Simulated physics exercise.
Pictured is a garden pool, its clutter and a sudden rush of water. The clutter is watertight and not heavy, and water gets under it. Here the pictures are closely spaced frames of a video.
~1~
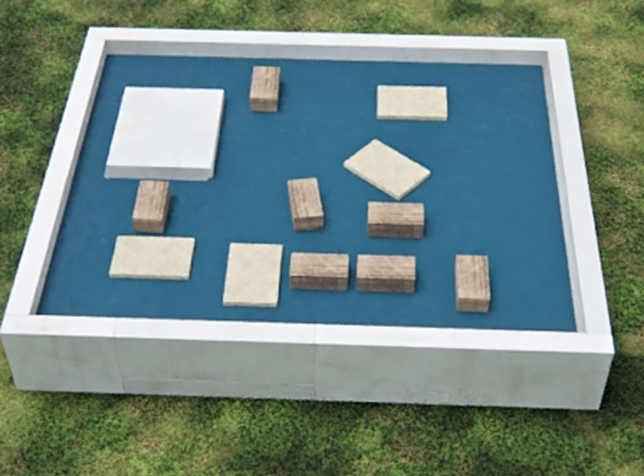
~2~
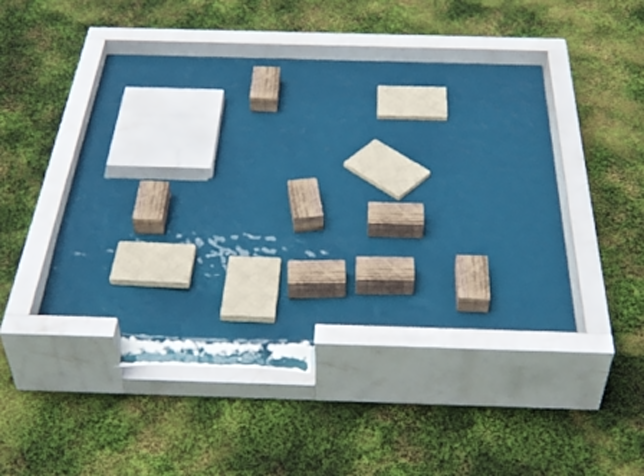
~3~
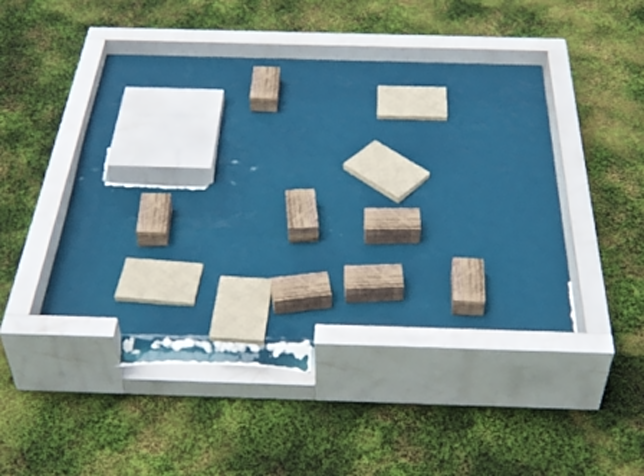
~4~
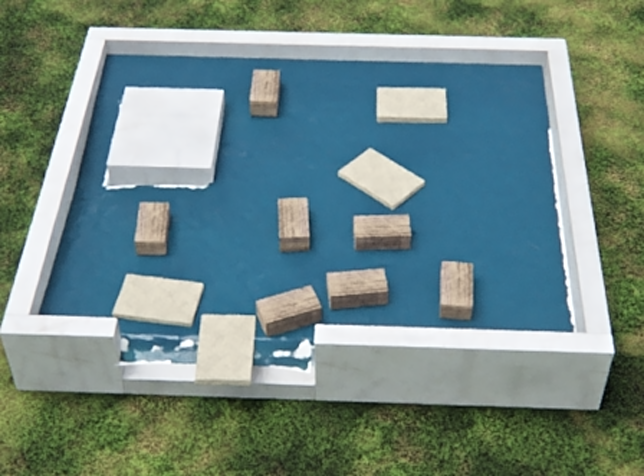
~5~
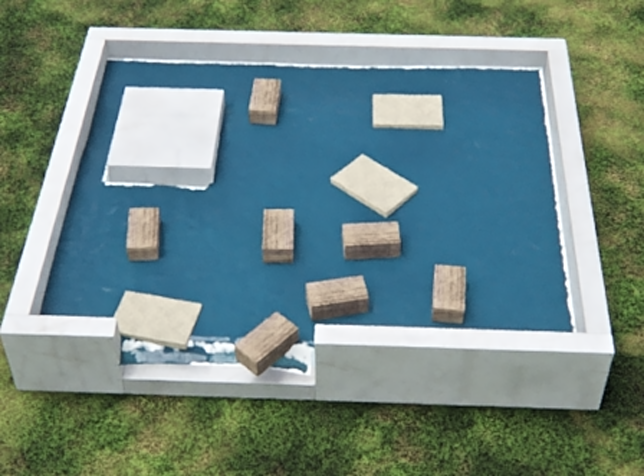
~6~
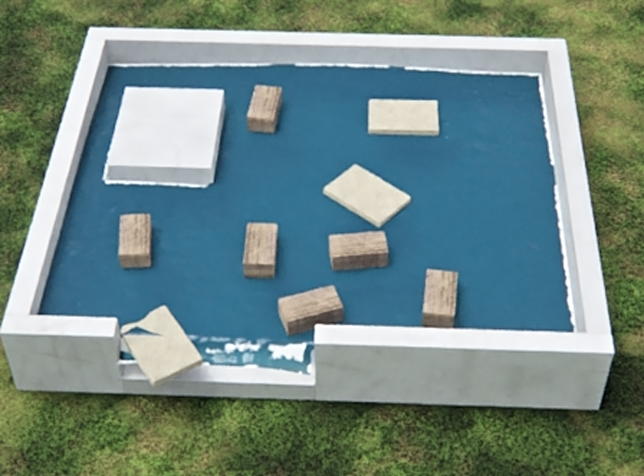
Water pours through a gap that opens in the front wall of a white-rimmed garden pool, and the floating cream slabs and brown blocks drift toward it, with a slab and then a block passing out through the opening.
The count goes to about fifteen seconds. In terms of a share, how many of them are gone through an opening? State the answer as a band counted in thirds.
Answer: Two thirds or more.
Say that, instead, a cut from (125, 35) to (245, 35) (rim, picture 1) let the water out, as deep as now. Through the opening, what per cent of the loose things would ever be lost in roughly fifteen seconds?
Something like 40 percent.
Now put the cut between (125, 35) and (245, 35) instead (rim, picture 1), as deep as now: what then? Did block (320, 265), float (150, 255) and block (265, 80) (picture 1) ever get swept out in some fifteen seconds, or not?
As listed: No, left behind, through.
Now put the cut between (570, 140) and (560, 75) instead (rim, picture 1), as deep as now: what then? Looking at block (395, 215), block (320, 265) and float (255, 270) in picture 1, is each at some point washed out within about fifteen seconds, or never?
First one exits, second never exits, third never exits.
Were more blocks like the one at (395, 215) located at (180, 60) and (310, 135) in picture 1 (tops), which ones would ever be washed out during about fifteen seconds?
In the order listed: Held back, then flushed away.
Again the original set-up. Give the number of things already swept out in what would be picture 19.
7.
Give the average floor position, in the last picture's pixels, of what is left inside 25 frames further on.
That works out to about (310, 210) on the floor.
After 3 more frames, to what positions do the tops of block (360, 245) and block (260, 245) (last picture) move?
They end up at about pixels (321, 270) and (228, 293).
A moment on, 4 of 11 are out; 7 afloat.
Next, 7 of 11 are out; 4 afloat.
Later, 9 of 11 are out; 2 afloat.
In the end, 9 of 11 are out; 2 afloat.
